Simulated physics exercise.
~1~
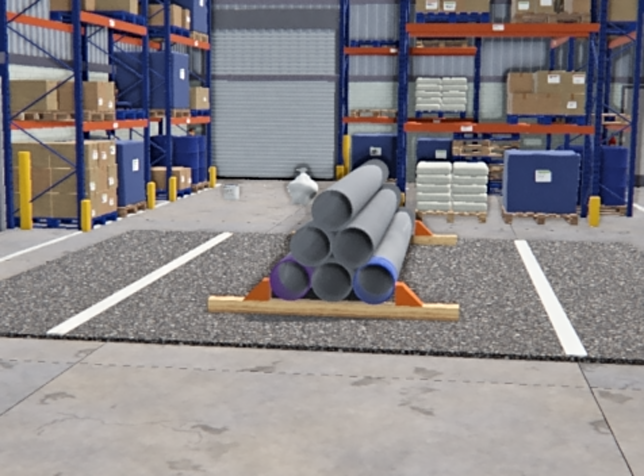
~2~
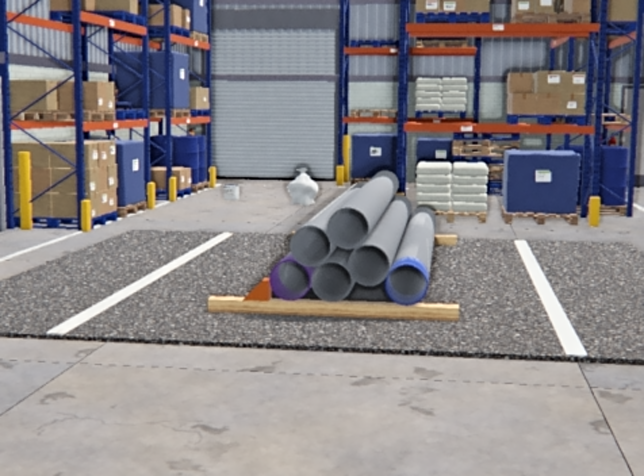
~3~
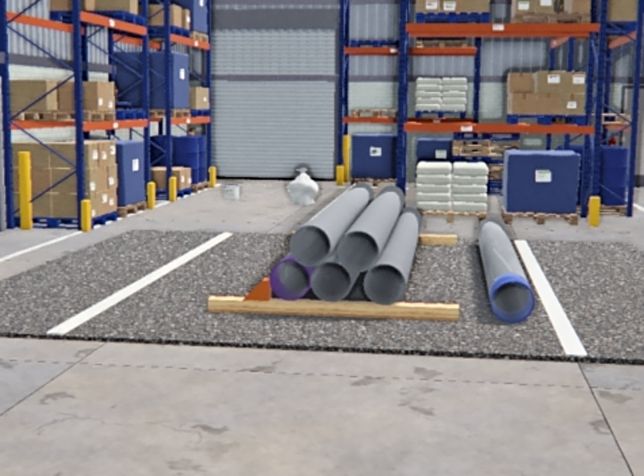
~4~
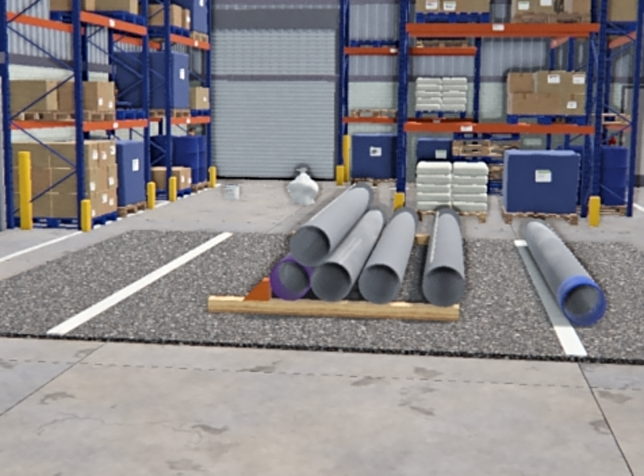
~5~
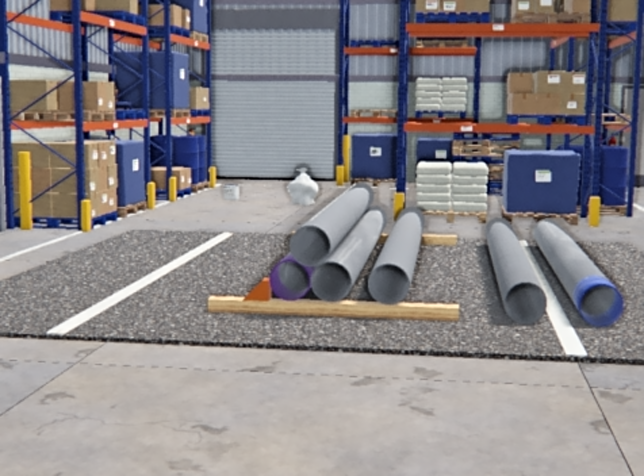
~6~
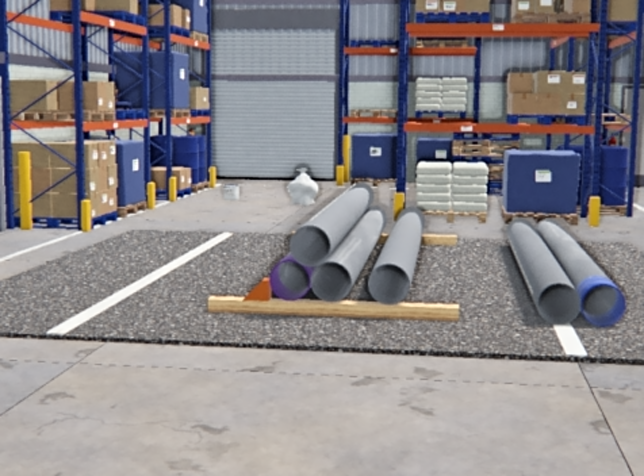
Stacked grey pipes collapsing rightward in a warehouse, the blue-ringed one rolling past a white line while the purple-ringed one stays put.
